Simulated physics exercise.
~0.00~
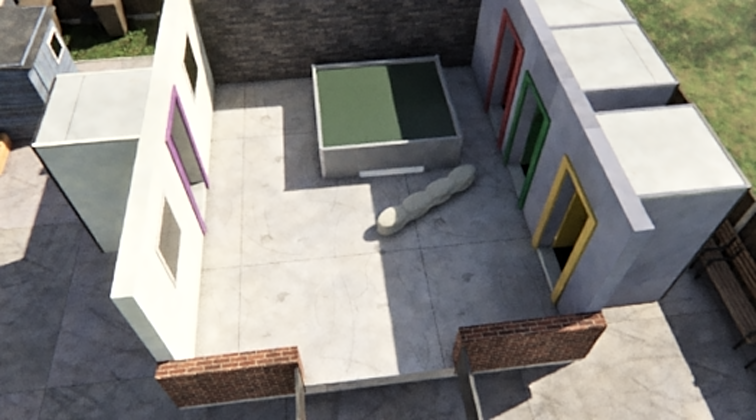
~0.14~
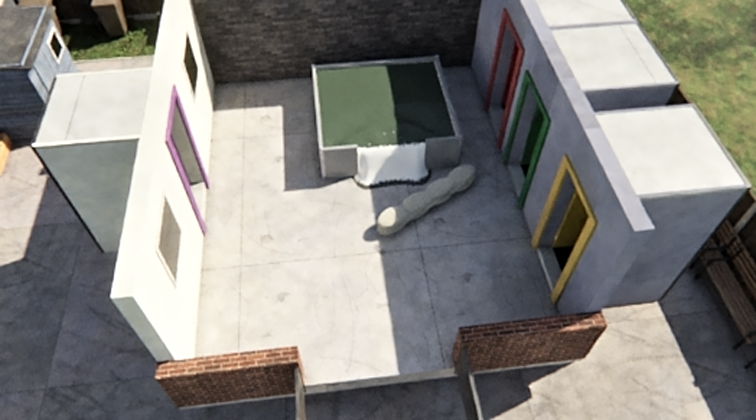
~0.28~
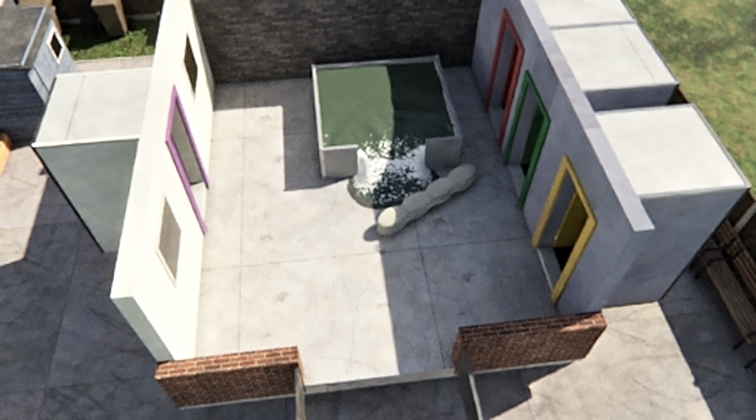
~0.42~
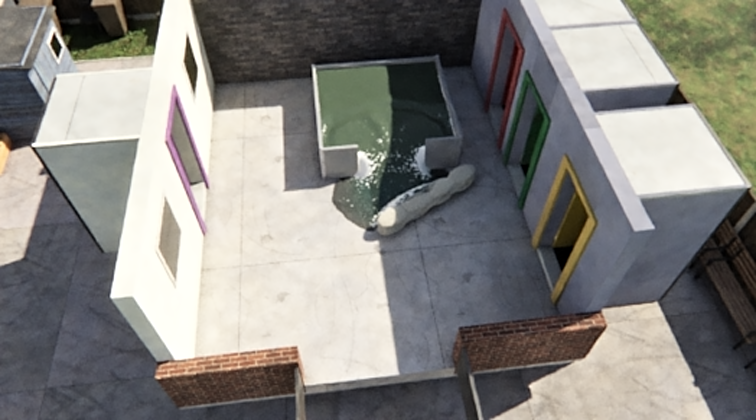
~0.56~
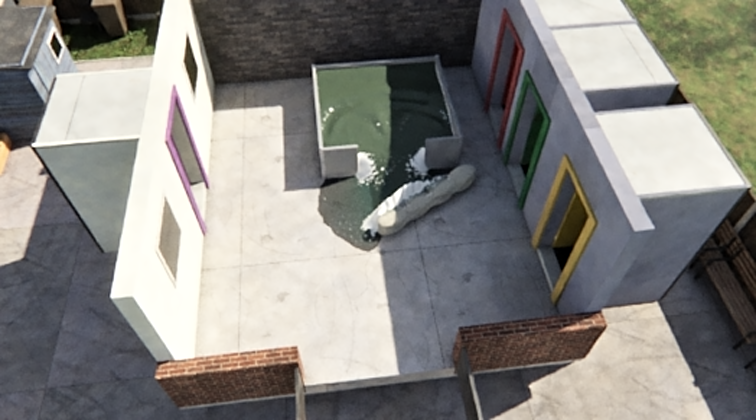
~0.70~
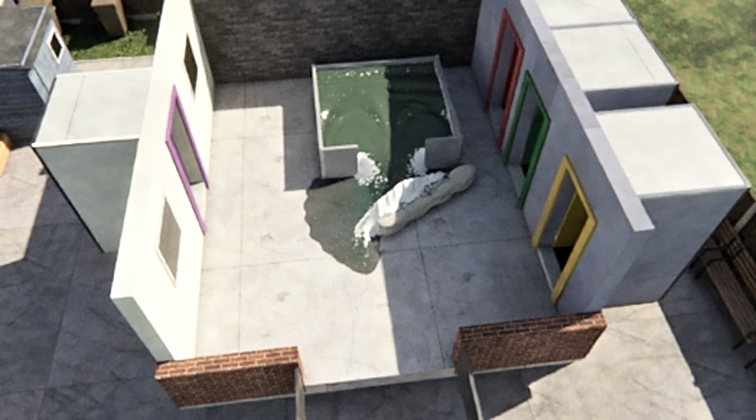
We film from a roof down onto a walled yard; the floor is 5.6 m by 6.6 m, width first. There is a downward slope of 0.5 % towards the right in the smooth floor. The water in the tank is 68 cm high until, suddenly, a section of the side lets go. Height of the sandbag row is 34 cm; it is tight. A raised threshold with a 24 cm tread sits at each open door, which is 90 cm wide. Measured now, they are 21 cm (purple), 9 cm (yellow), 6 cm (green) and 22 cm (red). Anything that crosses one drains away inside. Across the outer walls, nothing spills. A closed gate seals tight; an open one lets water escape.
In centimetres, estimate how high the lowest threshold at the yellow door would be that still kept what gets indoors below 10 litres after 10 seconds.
It comes to roughly 8 cm.
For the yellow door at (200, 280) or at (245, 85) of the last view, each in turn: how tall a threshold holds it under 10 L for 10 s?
First place around 21 cm, second around 9.5 cm.
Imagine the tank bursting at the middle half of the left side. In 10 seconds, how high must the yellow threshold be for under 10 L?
You'd want it roughly 11.5 centimetres tall.
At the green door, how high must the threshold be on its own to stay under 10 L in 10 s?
For green, a step near 12.5 cm.
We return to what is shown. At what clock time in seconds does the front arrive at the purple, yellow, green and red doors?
Purple = 2.0 s, yellow = 2.2 s, green = 1.6 s, red = 1.8 s.
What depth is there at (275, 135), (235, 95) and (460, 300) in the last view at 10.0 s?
Depths of roughly 8 cm, 10 cm and 4 cm, in that order.
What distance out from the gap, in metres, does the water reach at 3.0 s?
Around 5.0 m out.
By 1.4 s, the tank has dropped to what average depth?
50 cm, roughly.
After 1.4 s water covers 30 % of the floor, deepest (53 cm) near (409, 203); it has not reached the yellow door.
After 3.0 s water covers 70 % of the floor, deepest (36 cm) near (417, 195); 5 cm at the yellow door, 0 litres in over its 9 cm threshold.
After 10.0 s water covers 95 % of the floor, deepest (16 cm) near (417, 195); 9 cm at the yellow door, 6 litres in over its 9 cm threshold.
At the yellow door as built, the water arrived by 2.3 s and peaked near 12 cm at 7.4 s.
Run again over the same 10 s with other heights there, 16 litres in over 7 cm, 3 litres over 10 cm. The limit of 10 litres is kept from about 8 cm up.
